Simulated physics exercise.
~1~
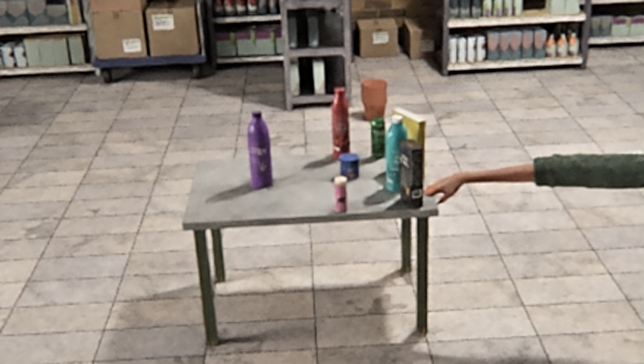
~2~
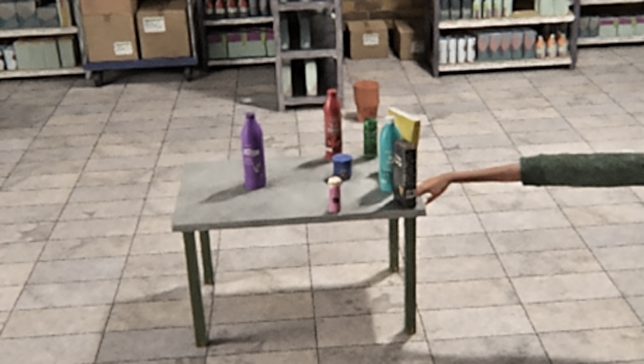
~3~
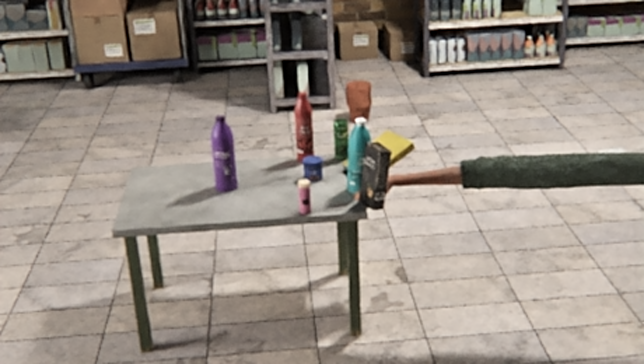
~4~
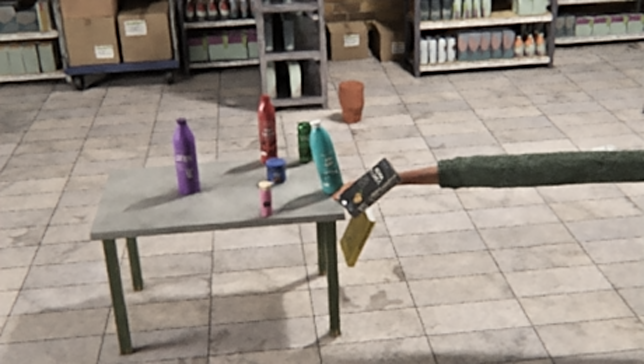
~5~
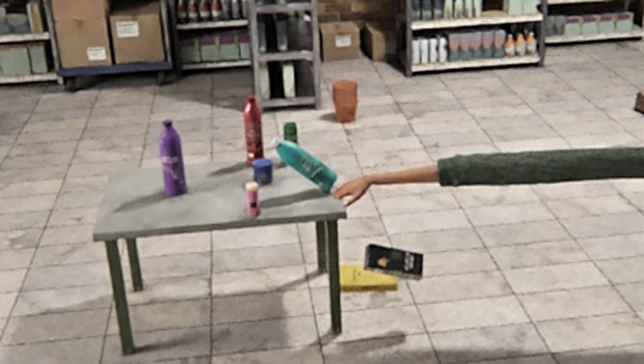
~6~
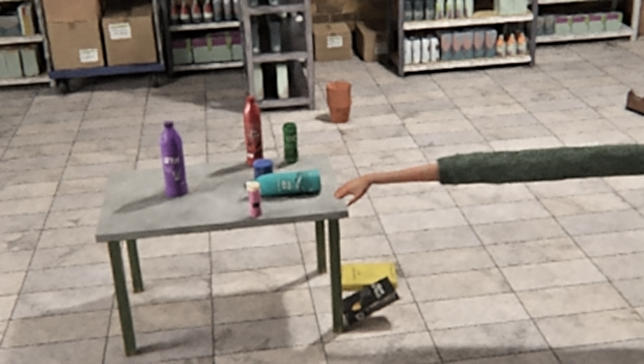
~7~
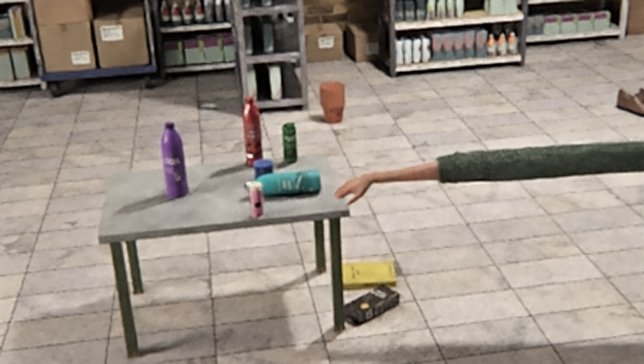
In a storeroom, a table jerks left beside an outstretched arm, black packet and yellow book falling, turquoise bottle toppling onto the tabletop.
